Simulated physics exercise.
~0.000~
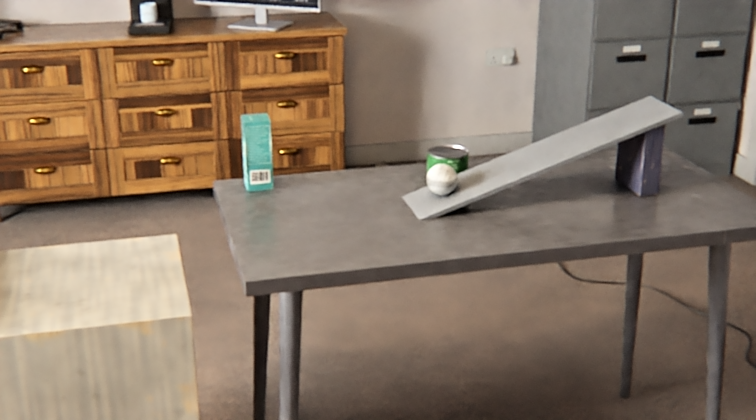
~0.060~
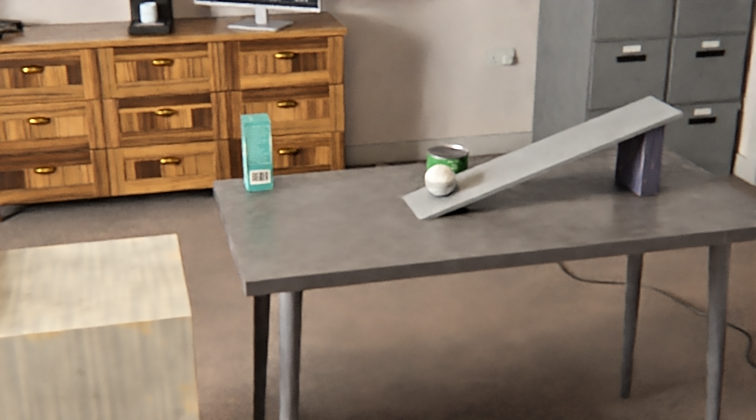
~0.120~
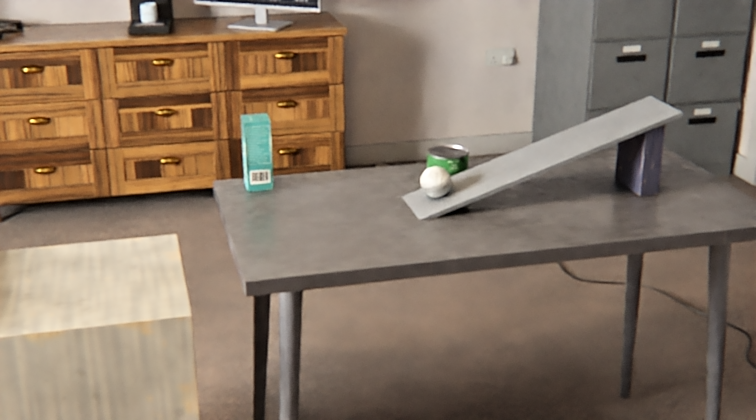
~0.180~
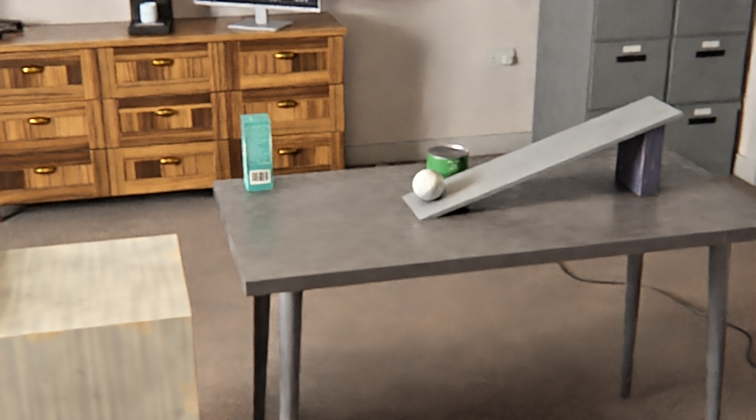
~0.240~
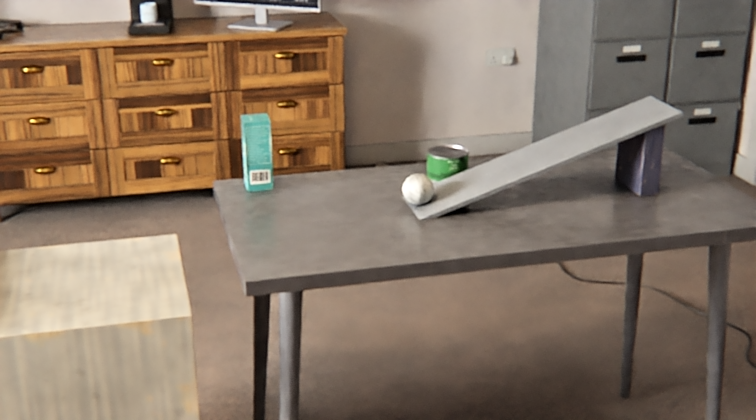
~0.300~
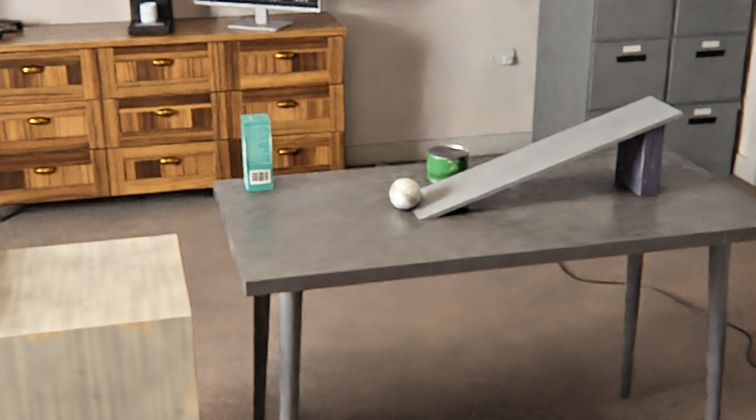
The clip opens on a grey table holding a turquoise carton, a green tub and a sloping ramp, with a white ball near the ramp's low end. The ball rolls slowly down to the left, then leaves the ramp and moves onto the tabletop, while the carton and tub stay still.
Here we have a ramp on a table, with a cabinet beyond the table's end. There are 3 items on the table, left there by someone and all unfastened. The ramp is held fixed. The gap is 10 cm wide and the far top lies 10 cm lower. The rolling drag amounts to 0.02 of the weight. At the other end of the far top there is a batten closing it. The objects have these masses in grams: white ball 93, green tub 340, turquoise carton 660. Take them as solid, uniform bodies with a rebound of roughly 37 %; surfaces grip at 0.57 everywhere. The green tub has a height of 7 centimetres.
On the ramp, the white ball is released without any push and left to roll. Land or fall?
I expect it plummets.
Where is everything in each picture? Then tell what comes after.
In the first frame, 50 cm of run left; white ball (442, 179); green tub (448, 164).
In the second frame, 49 cm of run left; white ball (441, 180); green tub (448, 164).
In the third frame, 48 cm of run left; white ball (436, 182); green tub (448, 164).
In the fourth frame, 46 cm of run left; white ball (429, 185); green tub (448, 164).
In the fifth frame, 44 cm of run left; white ball (419, 189); green tub (448, 164).
In the sixth frame, 41 cm of run left; white ball (405, 194); green tub (448, 164).
Around 1.00 s, 5 cm of run left; white ball near (247, 208).
Around 1.50 s, down in the gap; white ball near (271, 355).
Finally (1.9 s), down in the gap; the bystanders still in place (within 8 cm).
